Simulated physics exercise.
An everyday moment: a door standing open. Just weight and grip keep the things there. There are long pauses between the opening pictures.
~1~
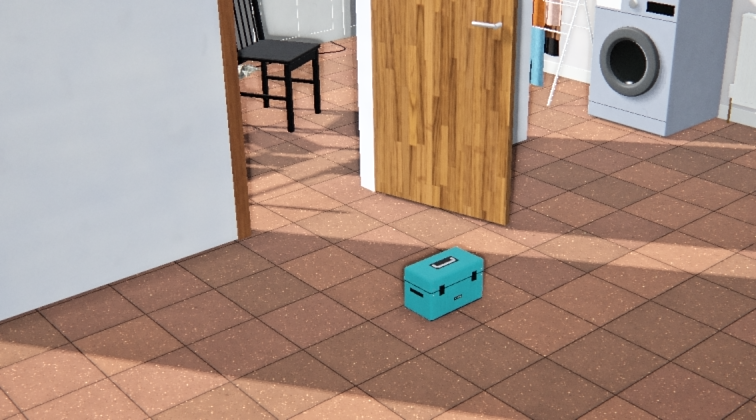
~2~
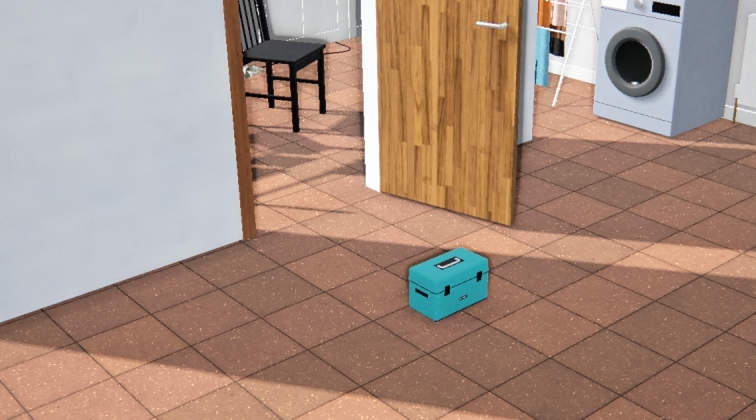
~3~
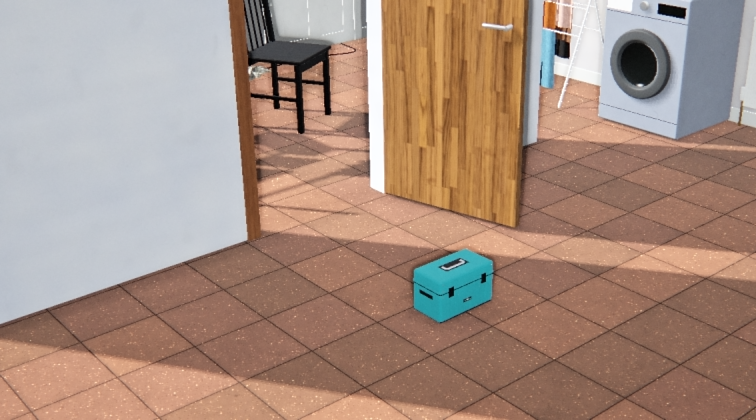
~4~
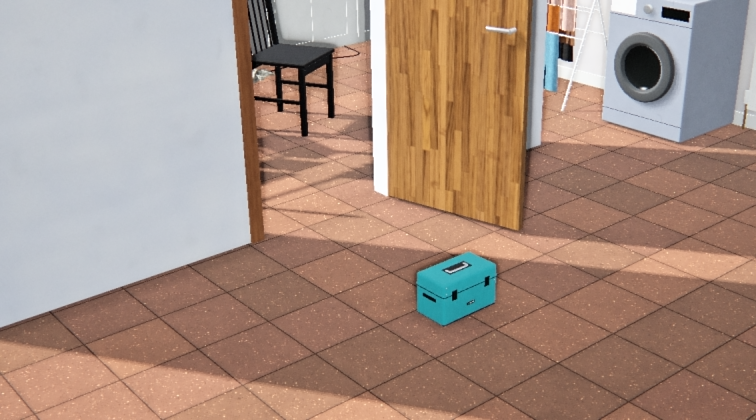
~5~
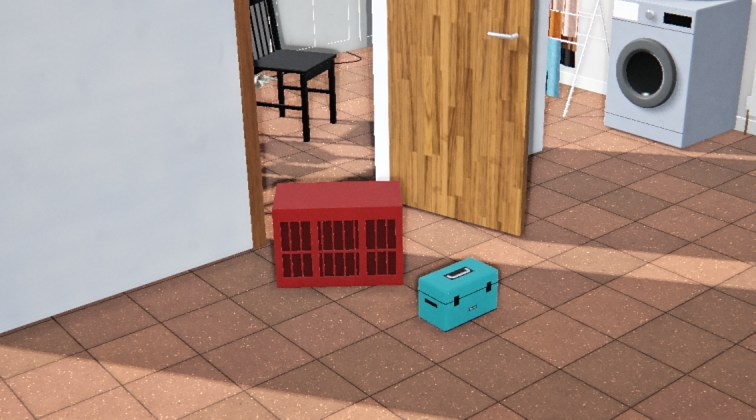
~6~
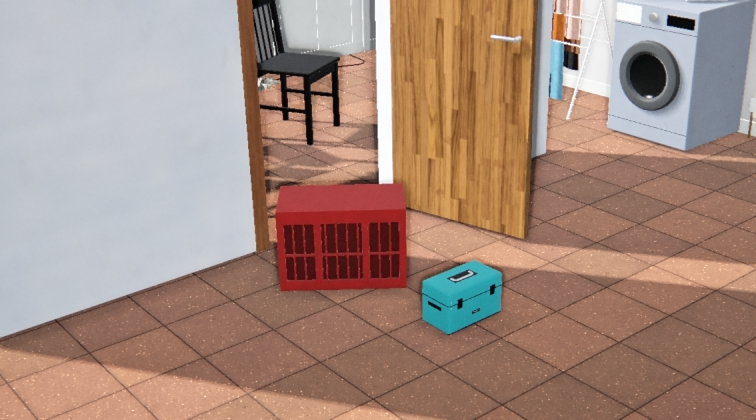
A red chest appeared on the tiled floor near the turquoise toolbox, in front of the doorway, while the wooden door stayed wide open and the view shifted only slightly.
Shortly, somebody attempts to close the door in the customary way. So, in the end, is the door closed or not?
The door is kept from its frame.
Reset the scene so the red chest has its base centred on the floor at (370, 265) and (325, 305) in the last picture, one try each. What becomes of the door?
First, it gets caught partway; second, it swings home.
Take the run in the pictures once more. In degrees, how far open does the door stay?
Open angle: About 50°.
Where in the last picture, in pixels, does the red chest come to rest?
Pretty much around (335, 237), I'd say.
Then, 0.60 s on from there, door 92° open.
Then, 1.00 s on from there, door 71° open.
Then, 1.30 s on from there, door 54° open; red chest shifted a little near (339, 237).
In the end, door 52° open; both unmoved. At the end, from the last picture's camera, red chest near (335, 237).
